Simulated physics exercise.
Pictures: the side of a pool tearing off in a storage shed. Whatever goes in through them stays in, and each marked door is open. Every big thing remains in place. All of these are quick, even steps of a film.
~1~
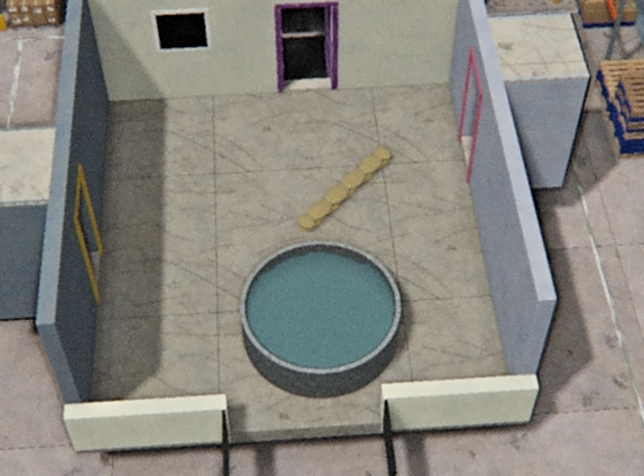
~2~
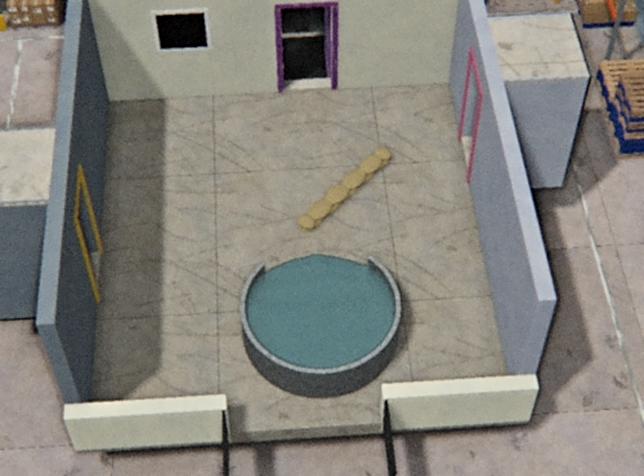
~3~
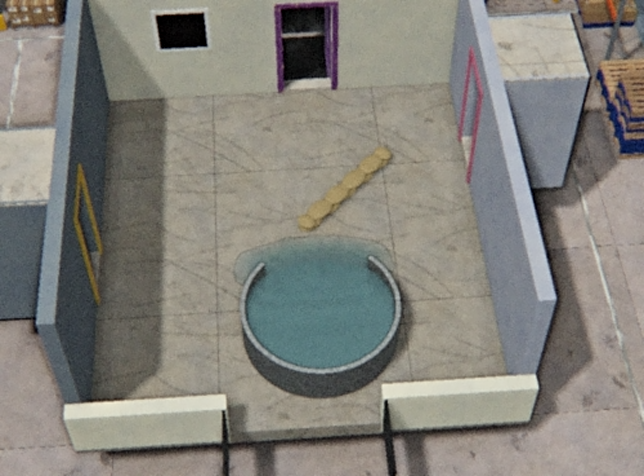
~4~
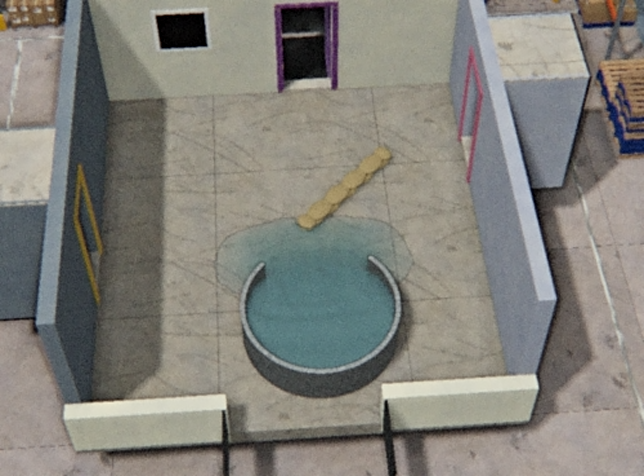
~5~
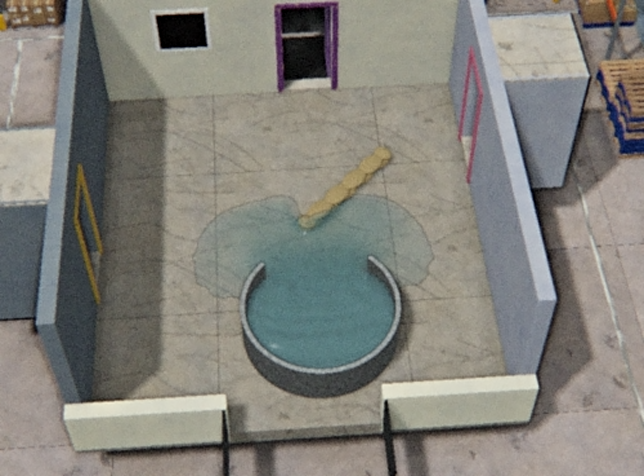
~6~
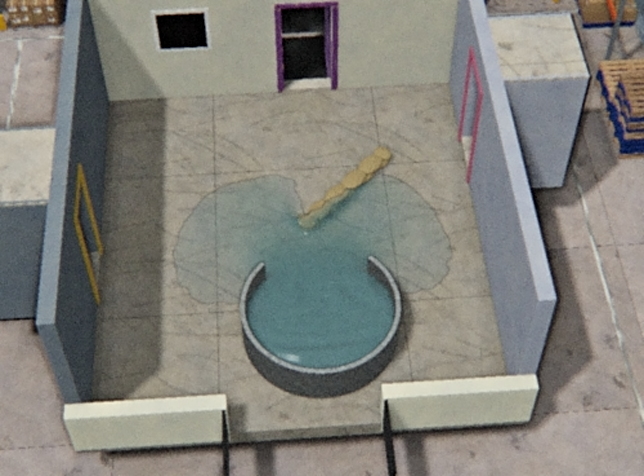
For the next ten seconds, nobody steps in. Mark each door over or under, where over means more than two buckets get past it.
Pink door - over; yellow door - under; purple door - over.
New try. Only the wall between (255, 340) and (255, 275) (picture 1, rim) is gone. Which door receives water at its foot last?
My answer: The door marked pink.
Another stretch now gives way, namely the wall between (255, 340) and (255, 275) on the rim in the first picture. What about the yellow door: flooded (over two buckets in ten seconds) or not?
Taking them in turn, yellow tops the limit.
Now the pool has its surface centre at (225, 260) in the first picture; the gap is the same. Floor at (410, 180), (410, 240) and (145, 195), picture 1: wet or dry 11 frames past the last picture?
Taking them in the order asked: Spared, then spared, then inundated.
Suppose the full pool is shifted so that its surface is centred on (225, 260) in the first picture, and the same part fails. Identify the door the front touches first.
That would be the purple door, I think.
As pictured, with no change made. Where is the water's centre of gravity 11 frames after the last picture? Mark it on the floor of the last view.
Roughly (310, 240) in the last picture.
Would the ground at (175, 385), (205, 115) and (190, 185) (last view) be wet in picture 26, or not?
First spot not wet, second inundated, third inundated.
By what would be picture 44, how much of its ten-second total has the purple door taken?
I make it 80 per cent.
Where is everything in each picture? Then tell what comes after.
Still water in the round pool at (320, 307), in the first picture.
The front is at a hidden place, out from the gap on the round pool's far side, in the second picture.
The front is at (240, 266), out from the gap on the round pool's far side, in the third picture.
Water pours out on the round pool's far side and has run to (226, 249), in the fourth picture.
The front is at (215, 225), out from the gap on the round pool's far side, in the fifth picture.
The front is at (204, 204), out from the gap on the round pool's far side, in the sixth picture.
A moment on, water covers 40 % of the floor; the pink door wet at the sill, nothing in, the yellow door not reached, the purple door not reached.
Next, water covers 55 % of the floor; the pink door over two buckets in, the yellow door wet at the sill, nothing in, the purple door not reached.
Then, water covers 60 % of the floor; the pink door far over two buckets in, the yellow door wet at the sill, nothing in, the purple door over two buckets in.
Later, water covers 80 % of the floor; the pink door far over two buckets in, the yellow door wet at the sill, nothing in, the purple door far over two buckets in.
In the end, water covers 95 % of the floor; the pink door far over two buckets in, the yellow door wet at the sill, nothing in, the purple door far over two buckets in.
